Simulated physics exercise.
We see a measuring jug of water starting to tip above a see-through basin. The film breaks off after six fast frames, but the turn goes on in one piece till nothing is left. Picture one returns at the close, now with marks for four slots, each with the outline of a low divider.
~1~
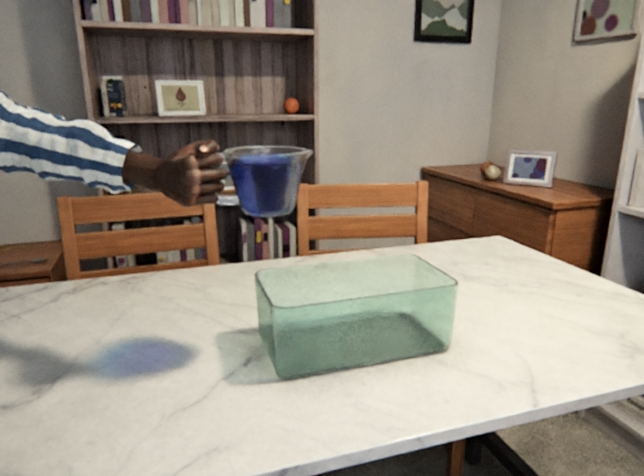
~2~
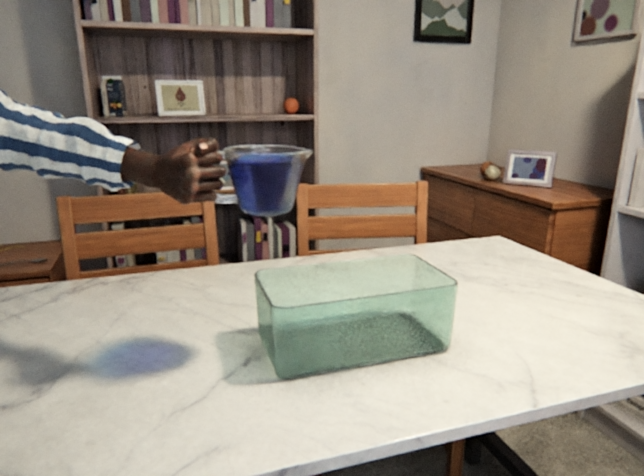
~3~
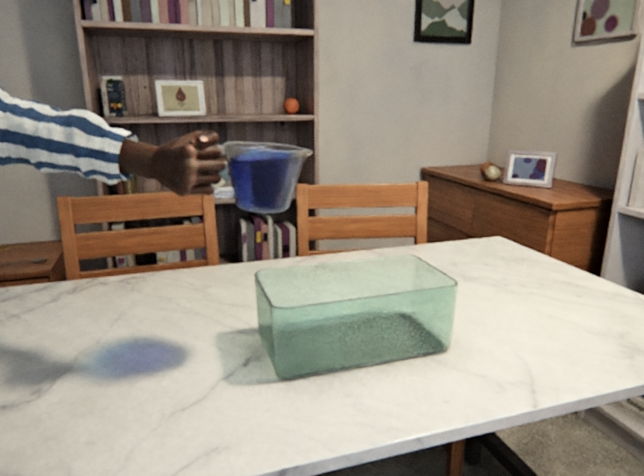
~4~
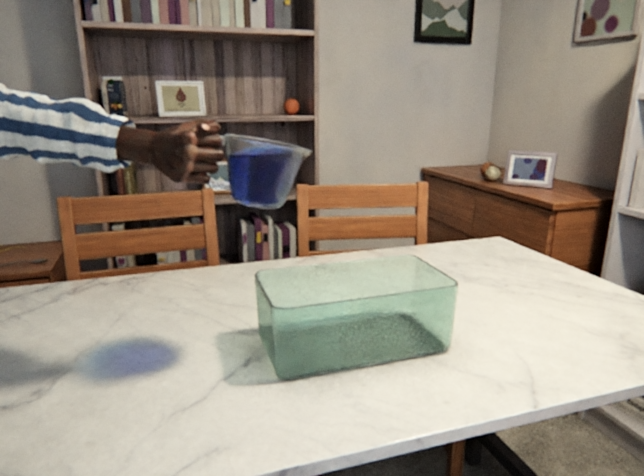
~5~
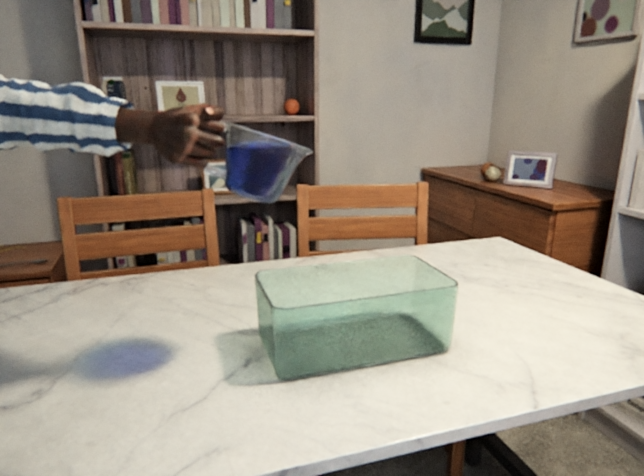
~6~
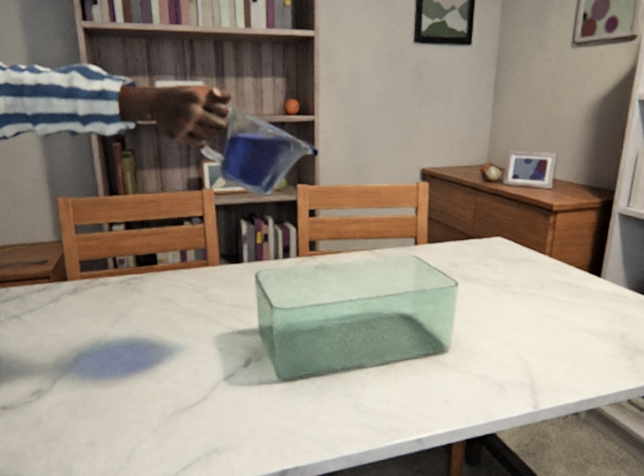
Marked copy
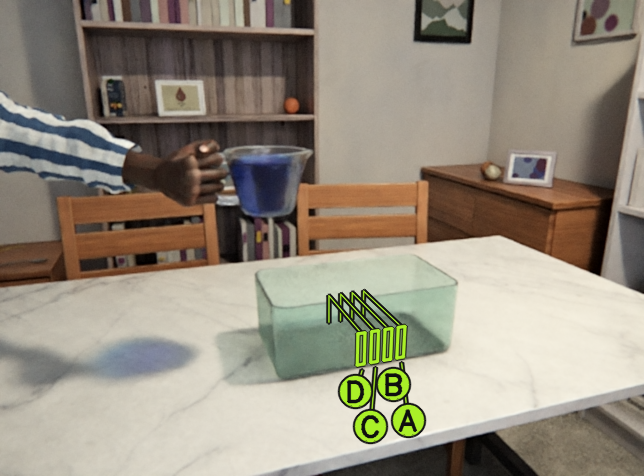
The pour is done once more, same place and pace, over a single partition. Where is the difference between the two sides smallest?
I would pick place A.
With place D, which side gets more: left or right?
The right side.
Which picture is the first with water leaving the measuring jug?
Picture 6.
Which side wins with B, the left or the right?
More ends on the right.
On the marked copy, A at (401, 362); B at (388, 365); C at (375, 367); D at (362, 370).
Choosing A, about 46 % ends left of the wall and 49 % right of it; 4 % is lost outside.
Choosing B, about 17 % ends left of the wall and 78 % right of it; 5 % is lost outside.
Choosing C, about 9 % ends left of the wall and 88 % right of it; 3 % is lost outside.
Choosing D, about 6 % ends left of the wall and 90 % right of it; 4 % is lost outside.
